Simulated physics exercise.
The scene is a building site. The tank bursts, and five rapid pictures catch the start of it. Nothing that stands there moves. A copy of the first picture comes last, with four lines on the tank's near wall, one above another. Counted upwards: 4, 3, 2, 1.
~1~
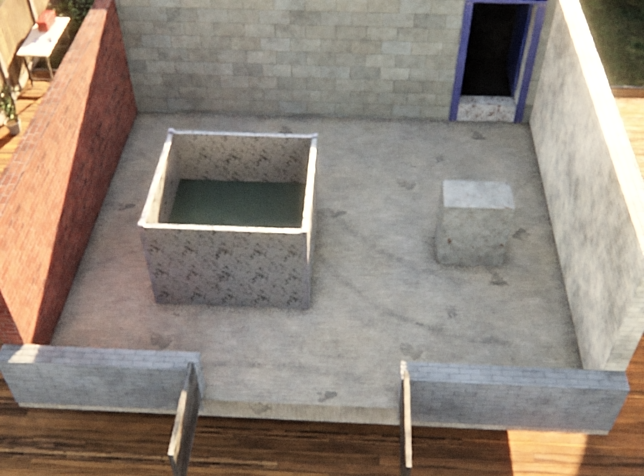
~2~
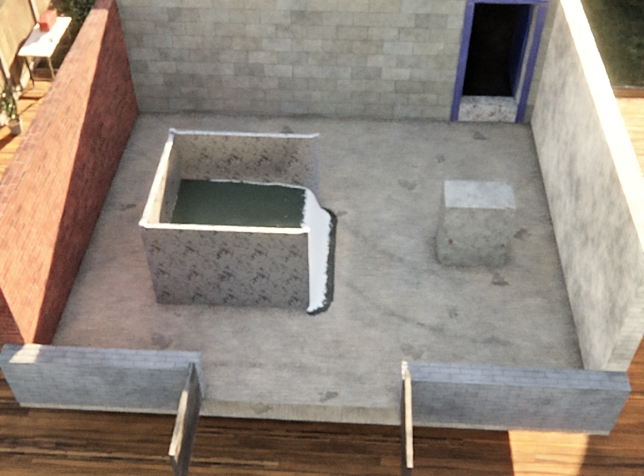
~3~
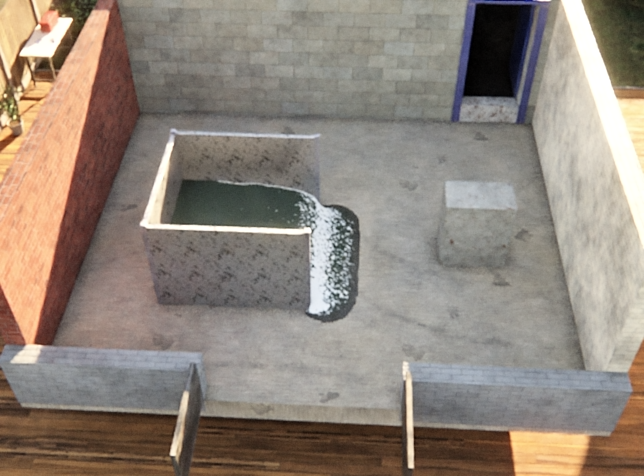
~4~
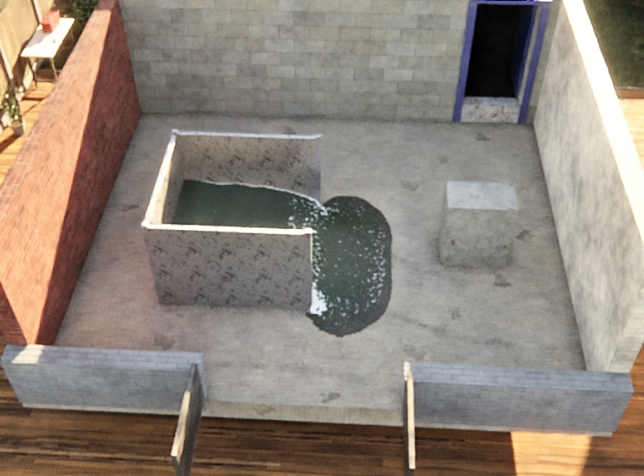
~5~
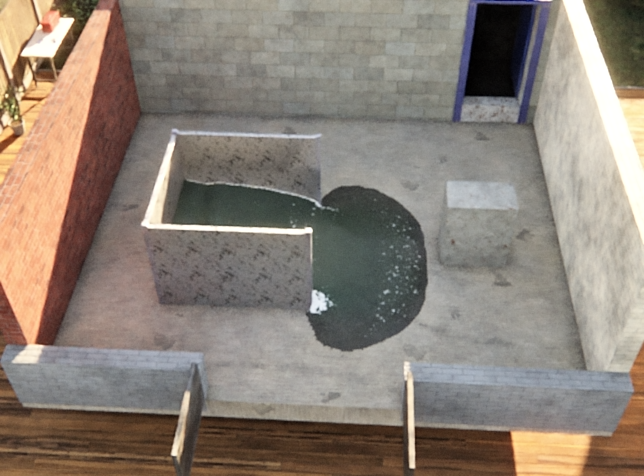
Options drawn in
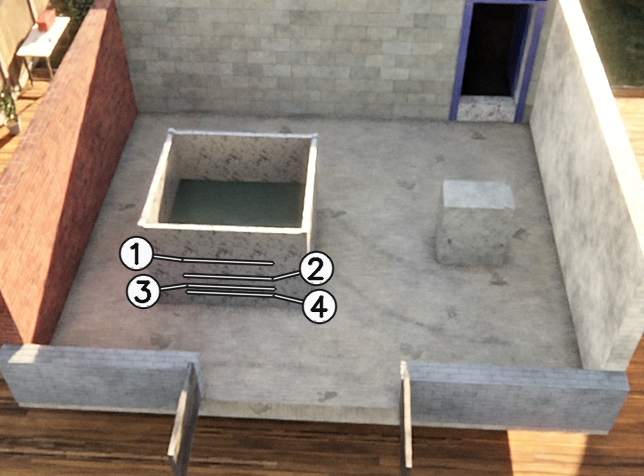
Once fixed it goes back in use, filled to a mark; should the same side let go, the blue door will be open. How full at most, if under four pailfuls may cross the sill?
Choose 1.
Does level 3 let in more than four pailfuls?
No, that is safe.
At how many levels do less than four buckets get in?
All of them.
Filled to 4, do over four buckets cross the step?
No, not at all.
In white, 1 at (226, 261); 2 at (228, 277); 3 at (230, 287); 4 at (230, 293); from the bottom up 4, 3, 2, 1.
For level 1, a bucket or two gets in.
For level 2, nothing gets over.
For level 3, nothing gets over.
For level 4, nothing gets over.
